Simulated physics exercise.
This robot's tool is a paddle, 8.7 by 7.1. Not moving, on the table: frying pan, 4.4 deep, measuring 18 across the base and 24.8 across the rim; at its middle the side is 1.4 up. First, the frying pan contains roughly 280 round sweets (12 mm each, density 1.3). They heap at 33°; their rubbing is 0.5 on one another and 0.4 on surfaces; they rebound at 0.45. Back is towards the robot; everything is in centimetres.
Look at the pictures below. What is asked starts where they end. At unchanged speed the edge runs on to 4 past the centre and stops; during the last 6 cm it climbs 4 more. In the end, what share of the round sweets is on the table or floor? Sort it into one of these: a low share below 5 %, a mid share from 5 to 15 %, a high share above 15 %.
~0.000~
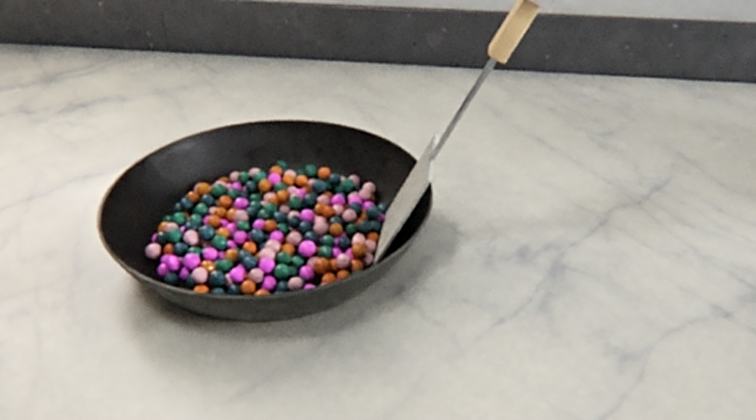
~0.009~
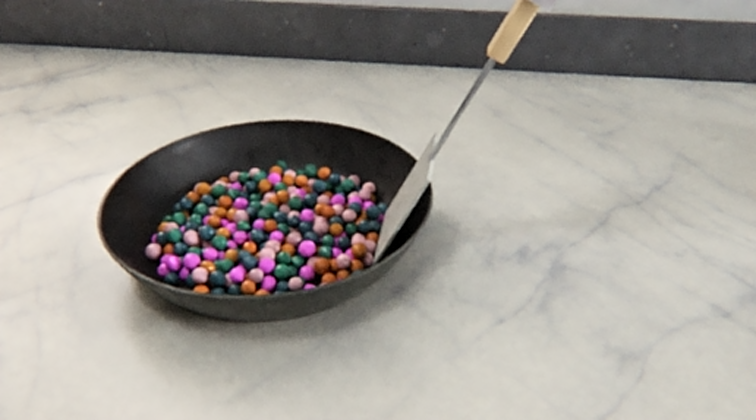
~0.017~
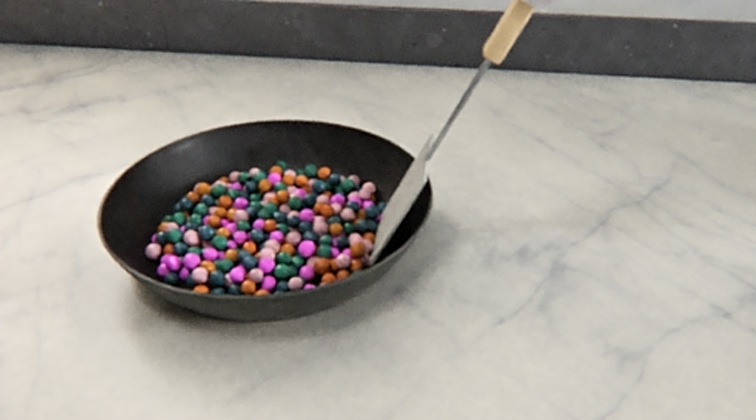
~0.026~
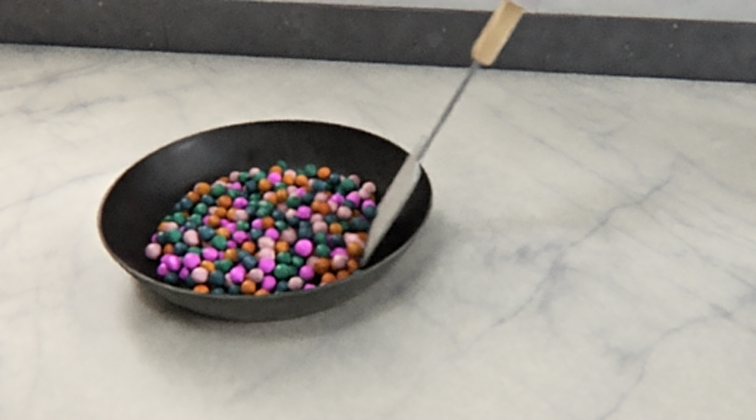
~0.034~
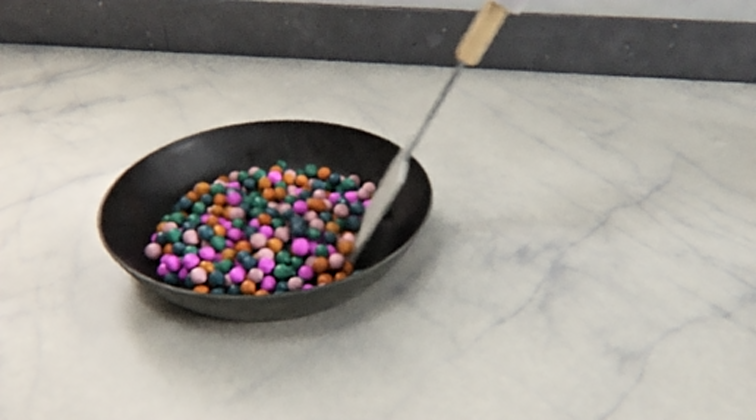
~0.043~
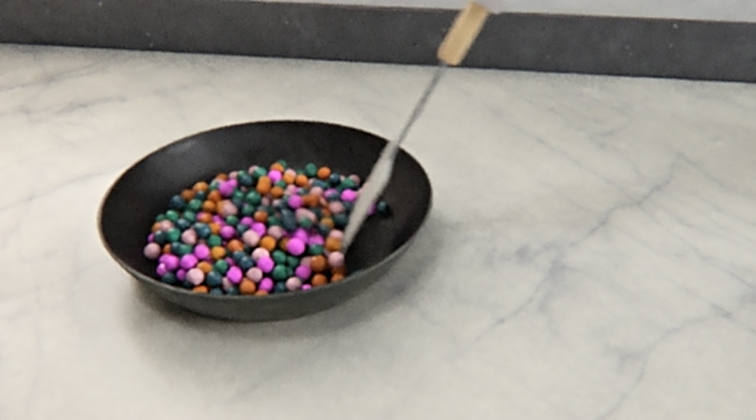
A mid share, from 5 to 15 %.
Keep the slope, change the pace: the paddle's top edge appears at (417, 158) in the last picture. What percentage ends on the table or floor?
That share would be some 0 percent.
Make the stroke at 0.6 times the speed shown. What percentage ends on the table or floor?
0 %.
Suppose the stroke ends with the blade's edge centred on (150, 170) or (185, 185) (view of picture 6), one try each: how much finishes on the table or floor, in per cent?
Around 25 per cent for the first try and 10 per cent for the second.
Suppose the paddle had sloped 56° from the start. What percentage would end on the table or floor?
My guess is close to 10 per cent.
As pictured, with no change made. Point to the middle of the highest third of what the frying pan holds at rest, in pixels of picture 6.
Somewhere around (177, 207) in the last picture.
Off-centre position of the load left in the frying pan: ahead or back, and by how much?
I'd put it at roughly 4.0 cm toward the front.
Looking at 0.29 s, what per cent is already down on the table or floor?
About 6 per cent.
After 0.06 s, sloping 64°, highest piece 6 above the table; 281 in the frying pan.
After 0.08 s, sloping 64°, highest piece 8 above the table; 281 in the frying pan.
After 0.29 s, sloping 64°, highest piece 8 above the table; 258 in the frying pan, 19 on the table or floor, 4 on the blade or in flight.
After 1.34 s, sloping 64°, highest piece 5 above the table; 258 in the frying pan, 23 on the table or floor.
In the end, 258 in the frying pan, 23 on the table or floor. That is 8 % on the table or floor.
